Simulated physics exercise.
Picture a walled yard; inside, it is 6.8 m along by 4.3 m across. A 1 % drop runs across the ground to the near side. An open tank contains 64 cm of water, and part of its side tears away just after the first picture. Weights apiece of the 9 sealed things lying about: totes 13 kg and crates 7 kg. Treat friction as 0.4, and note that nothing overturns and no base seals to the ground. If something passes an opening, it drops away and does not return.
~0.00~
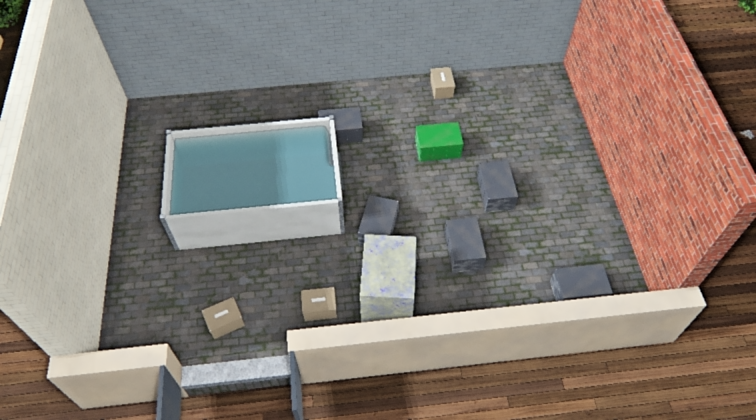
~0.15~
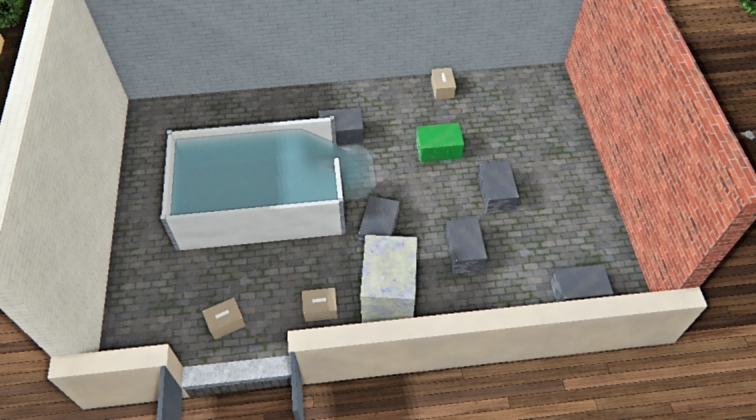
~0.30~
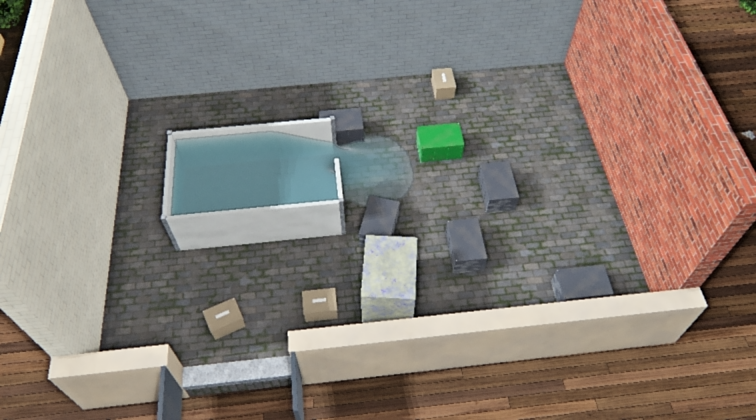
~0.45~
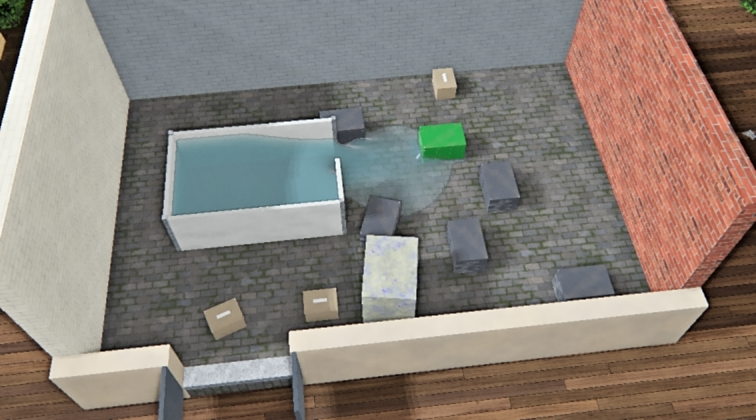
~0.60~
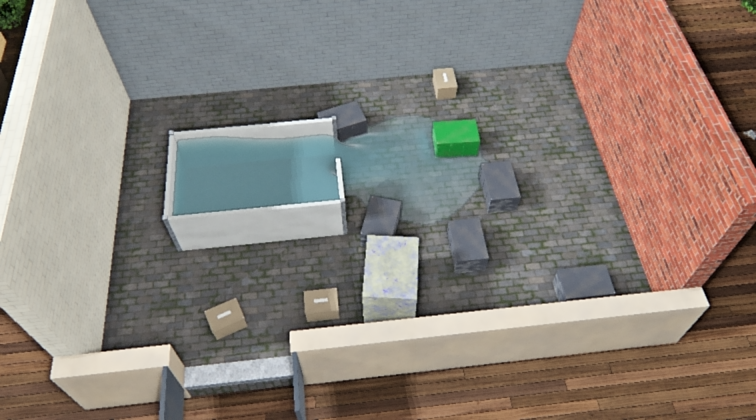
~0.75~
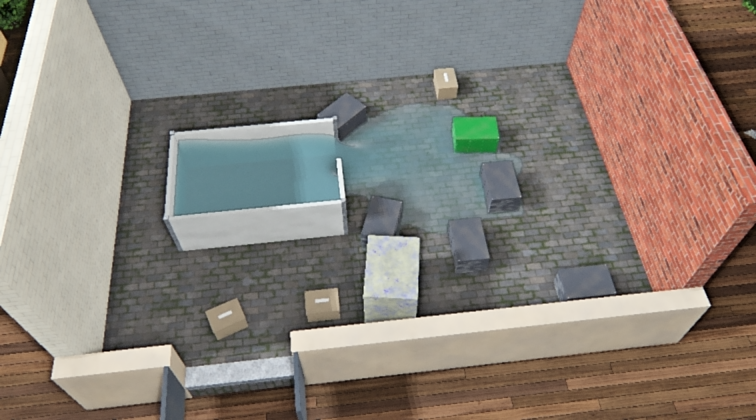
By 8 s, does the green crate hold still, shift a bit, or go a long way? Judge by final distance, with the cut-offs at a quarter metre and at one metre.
Goes a long way.
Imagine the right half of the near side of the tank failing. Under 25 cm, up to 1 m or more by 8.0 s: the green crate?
With that failure, the green crate remains in position.
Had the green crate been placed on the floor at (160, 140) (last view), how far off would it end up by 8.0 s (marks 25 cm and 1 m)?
From that spot, it remains nearly still.
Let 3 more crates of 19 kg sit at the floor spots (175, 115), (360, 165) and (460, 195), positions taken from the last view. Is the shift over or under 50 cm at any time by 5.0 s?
So that's within the threshold, beyond the threshold and beyond the threshold, in that sequence.
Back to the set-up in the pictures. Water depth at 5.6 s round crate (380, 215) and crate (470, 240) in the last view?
Roughly 2 and 4 cm.
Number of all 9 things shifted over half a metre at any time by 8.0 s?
5.
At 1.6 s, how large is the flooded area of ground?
About 14 m2.
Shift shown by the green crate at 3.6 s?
Roughly 200 cm.
After 1.6 s the green crate is near (572, 110), 1.9 m from its start, aground; 0 of 9 are out; 0 afloat.
After 3.6 s the green crate is near (586, 143), 1.9 m from its start, afloat; 0 of 9 are out; 4 afloat.
After 5.6 s the green crate is near (622, 238), 2.7 m from its start, afloat; 0 of 9 are out; 5 afloat.
After 8.0 s the green crate is near (616, 275), 3.0 m from its start, afloat; 0 of 9 are out; 4 afloat.
